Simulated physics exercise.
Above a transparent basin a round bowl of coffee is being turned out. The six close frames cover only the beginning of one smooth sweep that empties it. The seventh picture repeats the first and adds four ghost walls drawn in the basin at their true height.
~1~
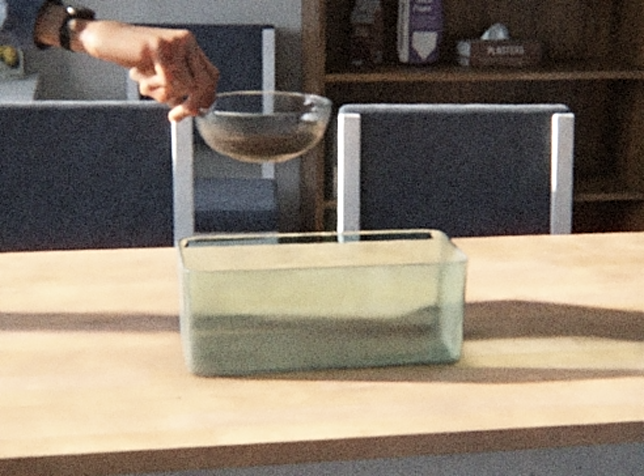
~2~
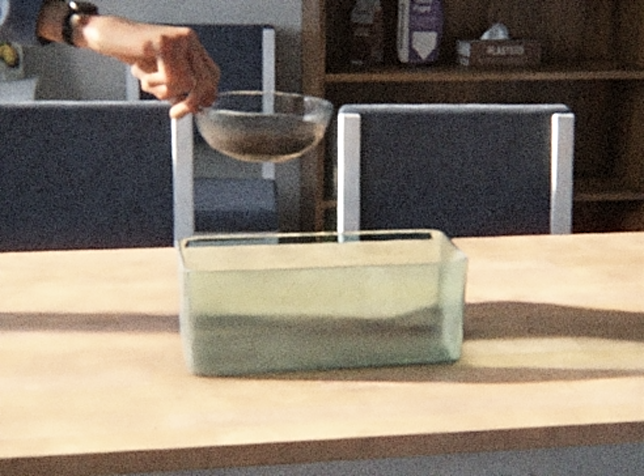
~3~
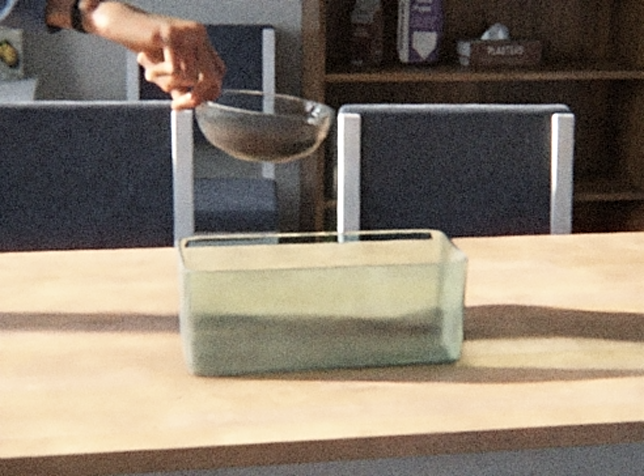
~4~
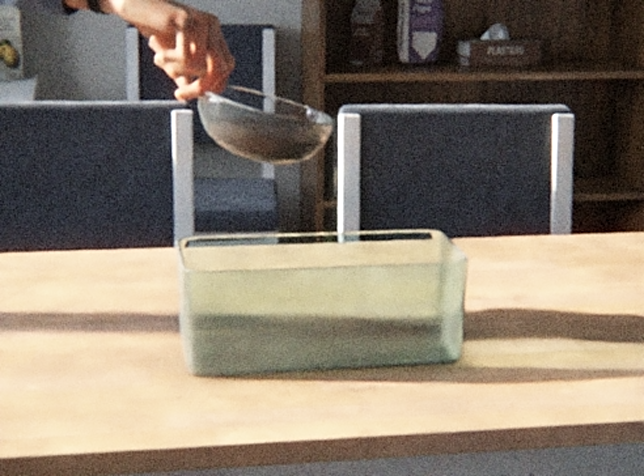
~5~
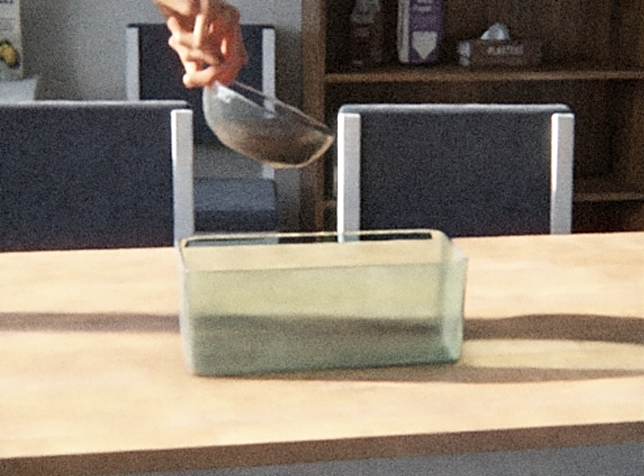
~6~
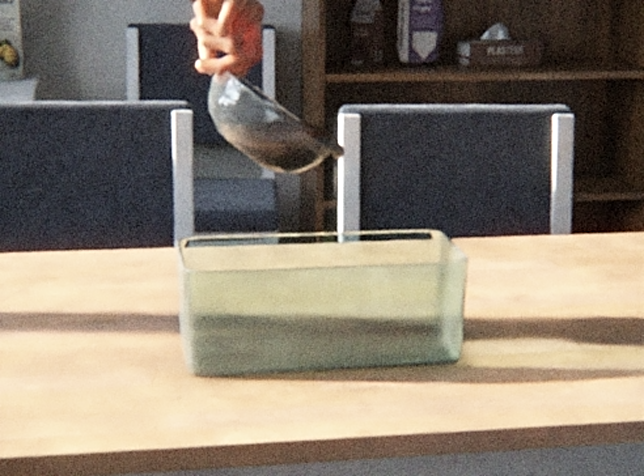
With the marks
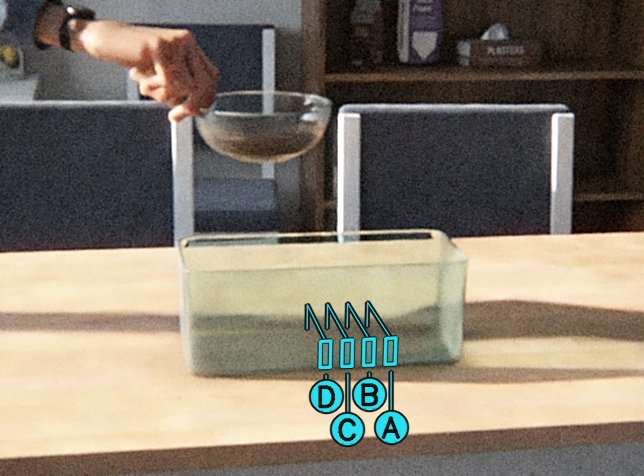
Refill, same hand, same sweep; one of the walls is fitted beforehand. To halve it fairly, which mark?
Choose B.
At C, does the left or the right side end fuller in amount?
More ends on the right.
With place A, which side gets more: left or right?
The left one.
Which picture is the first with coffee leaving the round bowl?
In picture 6.
On the marked copy, A at (391, 371); B at (369, 372); C at (347, 373); D at (326, 374).
Choosing A, about 73 % ends left of the wall and 26 % right of it.
Choosing B, about 41 % ends left of the wall and 58 % right of it.
Choosing C, about 24 % ends left of the wall and 75 % right of it.
Choosing D, about 10 % ends left of the wall and 89 % right of it.
